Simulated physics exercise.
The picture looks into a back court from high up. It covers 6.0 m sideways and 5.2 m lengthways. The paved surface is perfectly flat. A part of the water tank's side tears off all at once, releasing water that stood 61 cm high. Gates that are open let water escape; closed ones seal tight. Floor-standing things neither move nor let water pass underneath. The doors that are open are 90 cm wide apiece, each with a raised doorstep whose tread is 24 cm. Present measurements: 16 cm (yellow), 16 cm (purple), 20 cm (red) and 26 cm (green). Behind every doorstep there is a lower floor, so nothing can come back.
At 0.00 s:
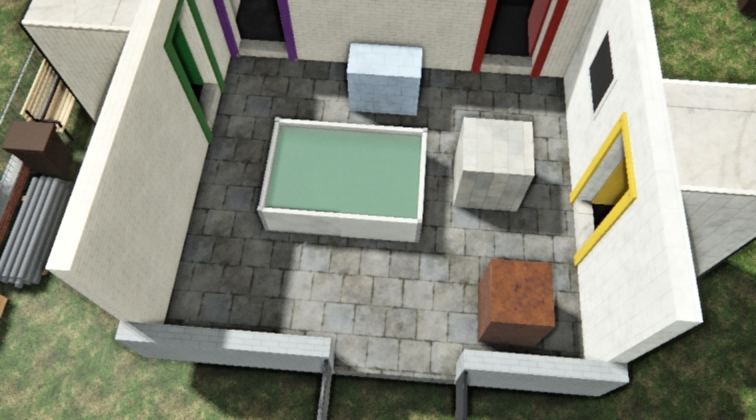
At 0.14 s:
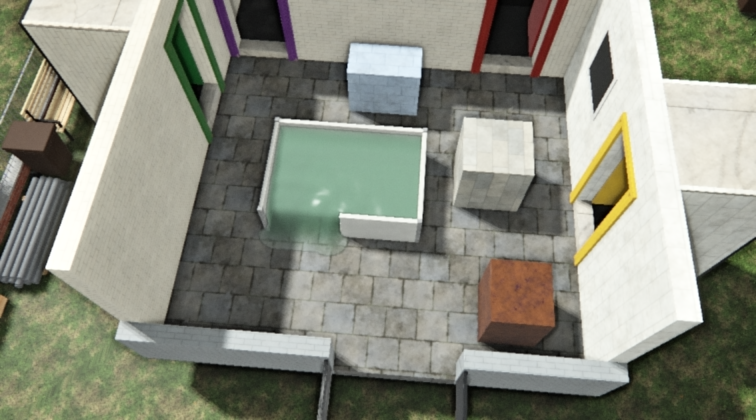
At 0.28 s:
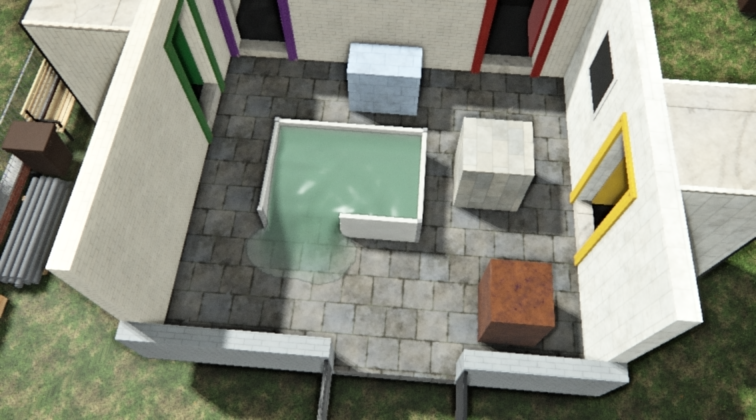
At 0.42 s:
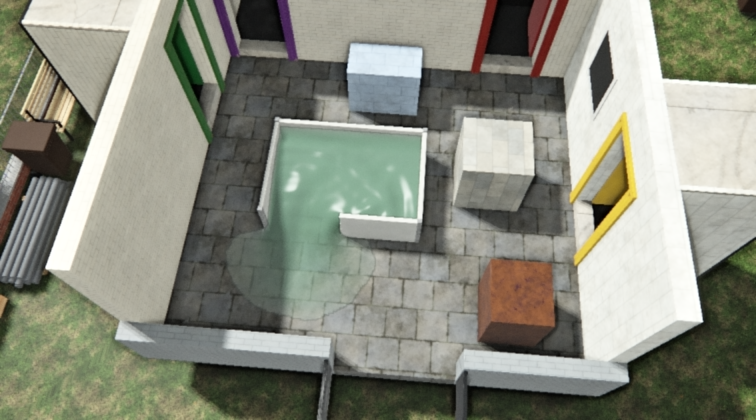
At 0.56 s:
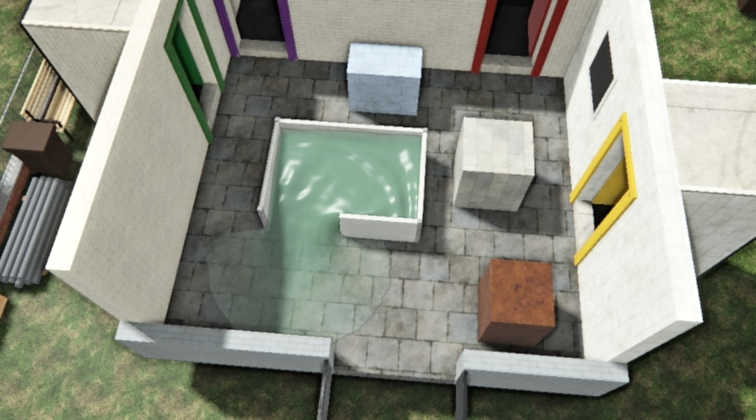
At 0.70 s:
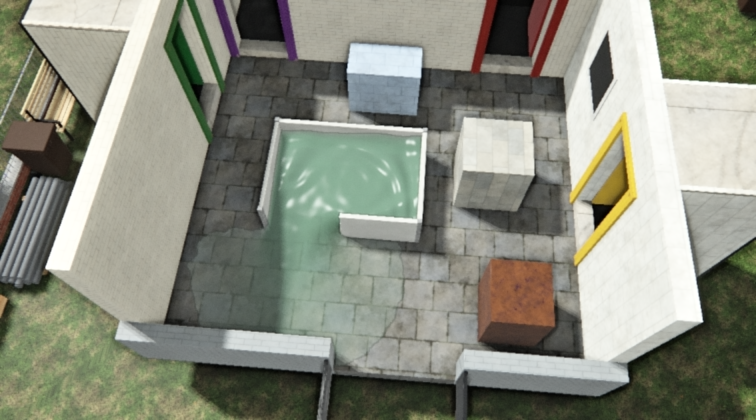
At the start, pale green water lies still inside a white-walled tank on a grey paved court, with three blocks standing nearby. Part of the tank's front wall disappears at the left, and water pours through the gap, spreading across the paving towards the viewer in a thinning sheet while ripples swirl inside.
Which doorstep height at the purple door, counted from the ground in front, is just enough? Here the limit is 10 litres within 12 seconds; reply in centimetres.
A height of roughly 16 cm is just enough.
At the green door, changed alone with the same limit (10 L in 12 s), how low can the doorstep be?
Green - roughly 8.5 cm.
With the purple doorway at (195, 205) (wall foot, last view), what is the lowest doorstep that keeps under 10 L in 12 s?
Roughly 7.0 cm, give or take.
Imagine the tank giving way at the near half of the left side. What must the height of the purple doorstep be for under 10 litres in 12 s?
At least roughly 17 centimetres tall.
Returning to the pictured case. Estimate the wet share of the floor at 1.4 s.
Approximately 20 %.
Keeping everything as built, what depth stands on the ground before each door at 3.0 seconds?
Lab note, depth in cm: Yellow 0; purple 0; red 0; green 3.
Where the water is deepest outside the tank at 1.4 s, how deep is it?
Roughly 50 cm.
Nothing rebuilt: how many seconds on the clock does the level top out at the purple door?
4.0 s.
After 1.4 s water covers 20 % of the floor, deepest (50 cm) near (161, 337); it has not reached the purple door.
After 3.0 s water covers 45 % of the floor, deepest (28 cm) near (174, 339); it has not reached the purple door.
After 12.0 s water covers 95 % of the floor, deepest (10 cm) near (341, 136); 7 cm at the purple door, 8 litres in over its 16 cm doorstep.
At the purple door as built, the water arrived by 3.6 s and peaked near 20 cm at 4.2 s.
Run again over the same 12 s with other heights there, 28 litres in over 13 cm, 4 litres over 17.5 cm. The limit of 10 litres is kept from about 16 cm up.
